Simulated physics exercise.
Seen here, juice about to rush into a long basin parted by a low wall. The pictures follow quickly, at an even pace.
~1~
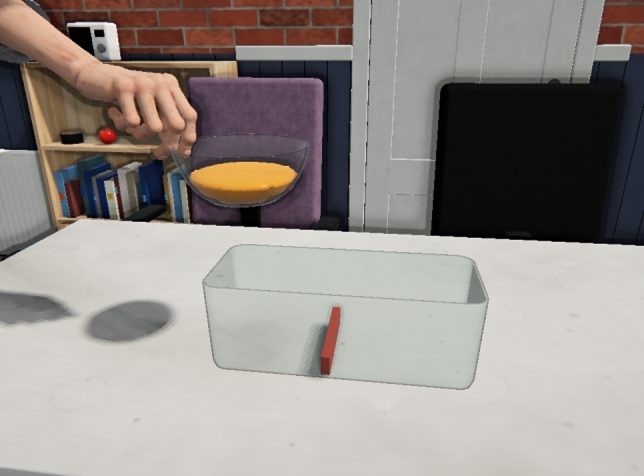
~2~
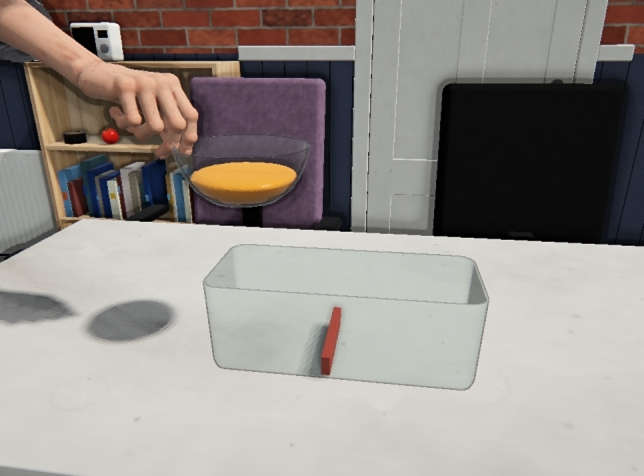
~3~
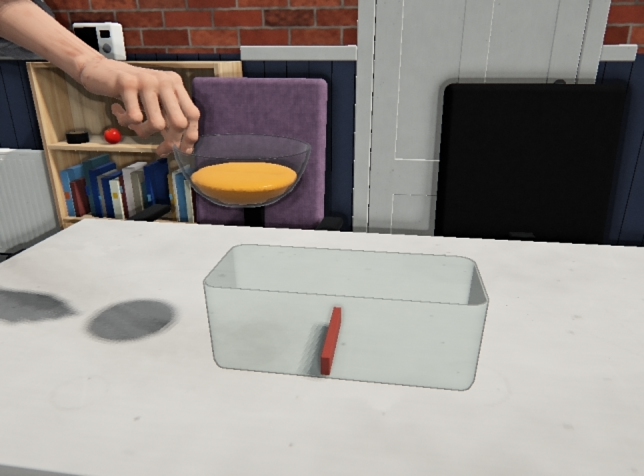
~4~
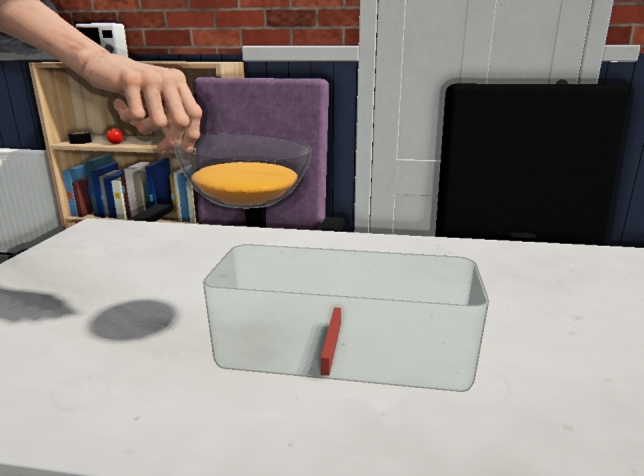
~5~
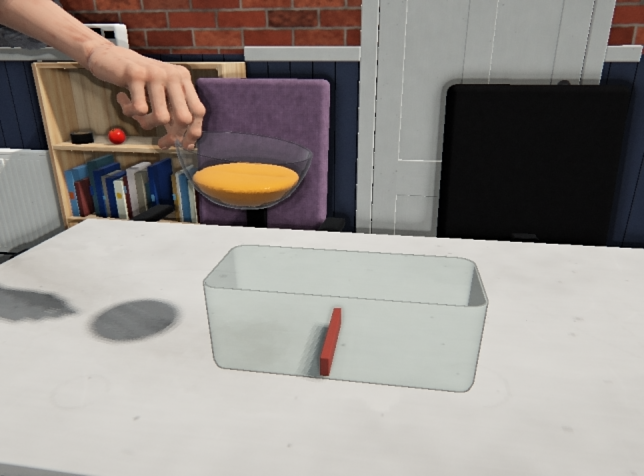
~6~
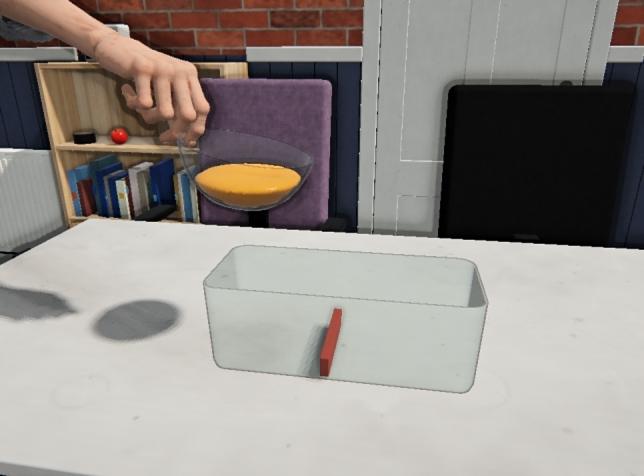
A hand holding a clear bowl of orange juice above a white table, tilting it very slightly beside a long divided basin.
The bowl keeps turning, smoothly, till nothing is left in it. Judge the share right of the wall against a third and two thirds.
It comes to from a third to two thirds.
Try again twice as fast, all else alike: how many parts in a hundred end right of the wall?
Roughly 50 in a hundred.
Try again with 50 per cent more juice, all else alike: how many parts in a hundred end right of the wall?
Near 70 %.
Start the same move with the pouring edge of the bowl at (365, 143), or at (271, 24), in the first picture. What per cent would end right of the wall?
Roughly 95 per cent, and 35 per cent.
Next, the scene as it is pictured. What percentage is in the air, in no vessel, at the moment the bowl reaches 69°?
Roughly 30 in a hundred.
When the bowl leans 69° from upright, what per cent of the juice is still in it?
Some 45 per cent.
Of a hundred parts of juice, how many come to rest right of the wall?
Near 55 %.
A moment on, the bowl is tipped part way and 46 per cent is still to pour, 4 is left of the wall and 18 right of it.
Next, the bowl is tipped right over and 0 per cent is still to pour, 45 is left of the wall and 55 right of it.
Then the bowl is tipped right over and 0 per cent is still to pour, 43 is left of the wall and 57 right of it.
Later the bowl is tipped right over and 0 per cent is still to pour, 43 is left of the wall and 57 right of it.
In the end 43 per cent lies left of the wall, 57 right of it and 0 outside.
